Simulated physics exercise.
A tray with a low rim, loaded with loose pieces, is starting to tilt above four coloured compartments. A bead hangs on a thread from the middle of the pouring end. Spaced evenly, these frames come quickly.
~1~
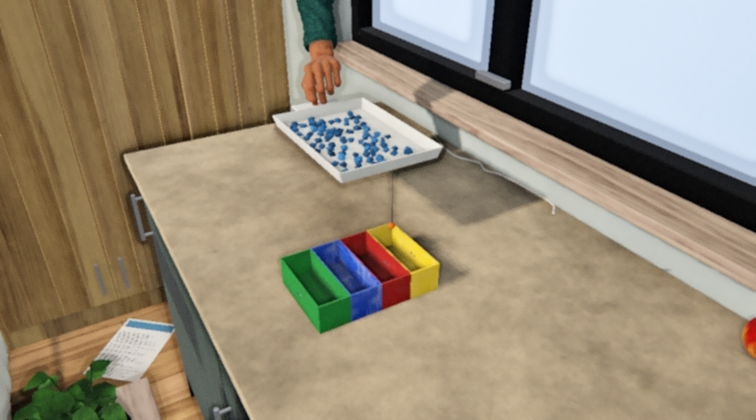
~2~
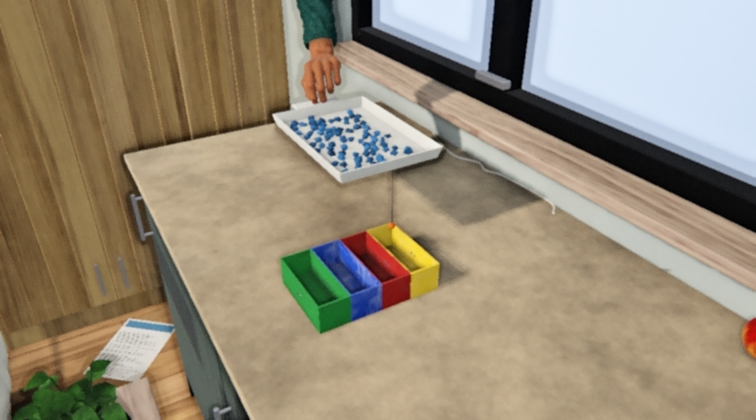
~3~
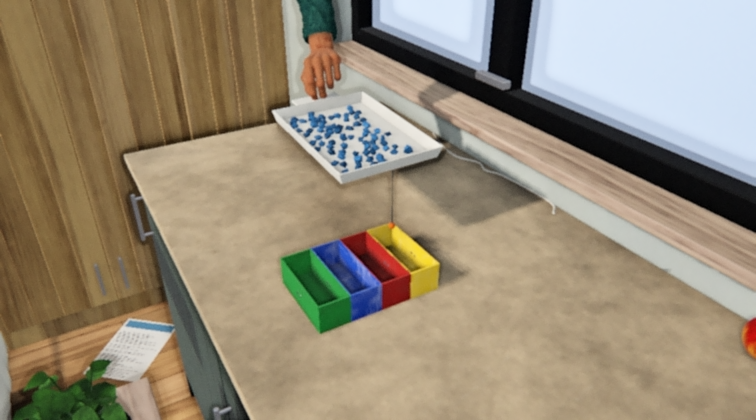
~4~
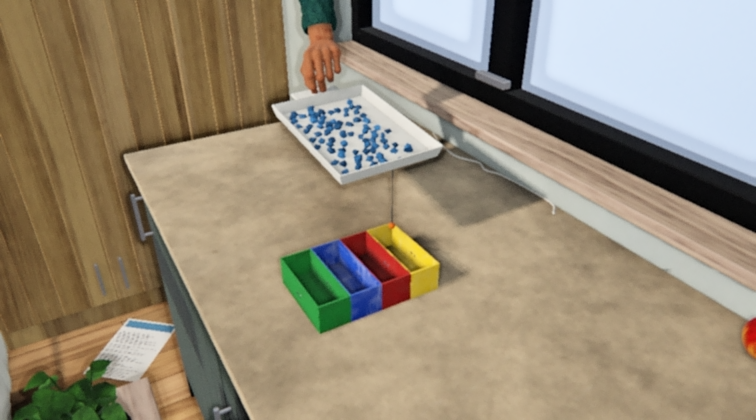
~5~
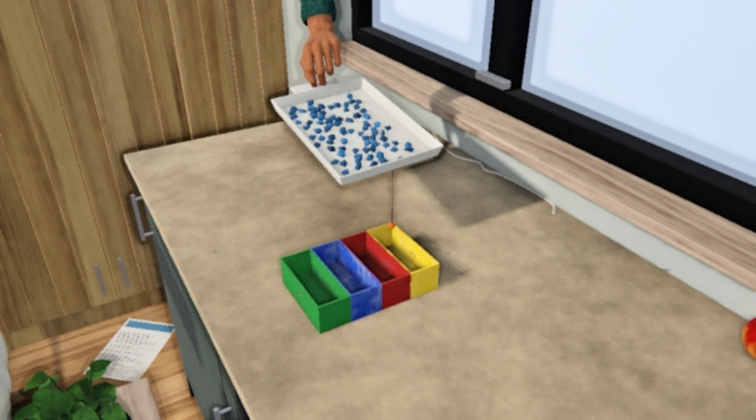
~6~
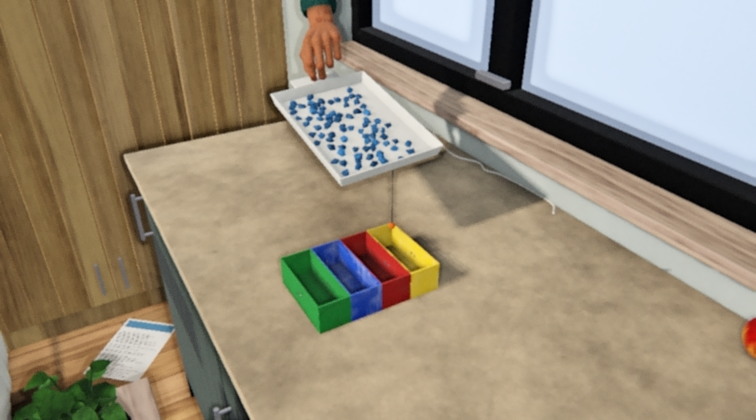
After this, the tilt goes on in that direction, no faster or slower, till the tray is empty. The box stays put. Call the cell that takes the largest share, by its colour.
Most goes to the red cell.
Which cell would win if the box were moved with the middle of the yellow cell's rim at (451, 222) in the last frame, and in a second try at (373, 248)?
That green cell, then that red cell.
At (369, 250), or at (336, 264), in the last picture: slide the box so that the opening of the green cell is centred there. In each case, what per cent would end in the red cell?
Respectively 0 percent and 20 percent.
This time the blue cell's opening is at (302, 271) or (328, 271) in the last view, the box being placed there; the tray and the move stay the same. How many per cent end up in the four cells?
You'd get near 80 percent first and near 90 percent next.
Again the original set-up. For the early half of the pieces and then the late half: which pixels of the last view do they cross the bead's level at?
Close to (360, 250), then close to (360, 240).
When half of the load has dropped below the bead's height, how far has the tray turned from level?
The tilt then is about 90°.
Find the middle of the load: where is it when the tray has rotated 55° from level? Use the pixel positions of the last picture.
Centre estimate: (359, 159).
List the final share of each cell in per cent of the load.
So the green cell ends up with 0 % of the load, the blue cell with 30 %, the red cell with 50 %, and the yellow cell with 20 %.
Soon after the last picture, tray tipped steeply; nearly all on the tray; a stray few falling or outside the box.
A little later, tray tipped right over; about half on the tray; about a quarter in the red cell; about a quarter in the blue cell; a stray few in the yellow cell; a small part falling or outside the box.
Later still, tray tipped past a quarter turn; about half in the red cell; about a third in the blue cell; about a quarter in the yellow cell; a stray few in the green cell; a stray few falling or outside the box.
At rest, tray tipped past a quarter turn; about half in the red cell; about a third in the blue cell; about a quarter in the yellow cell; a stray few in the green cell; a stray few outside the box.
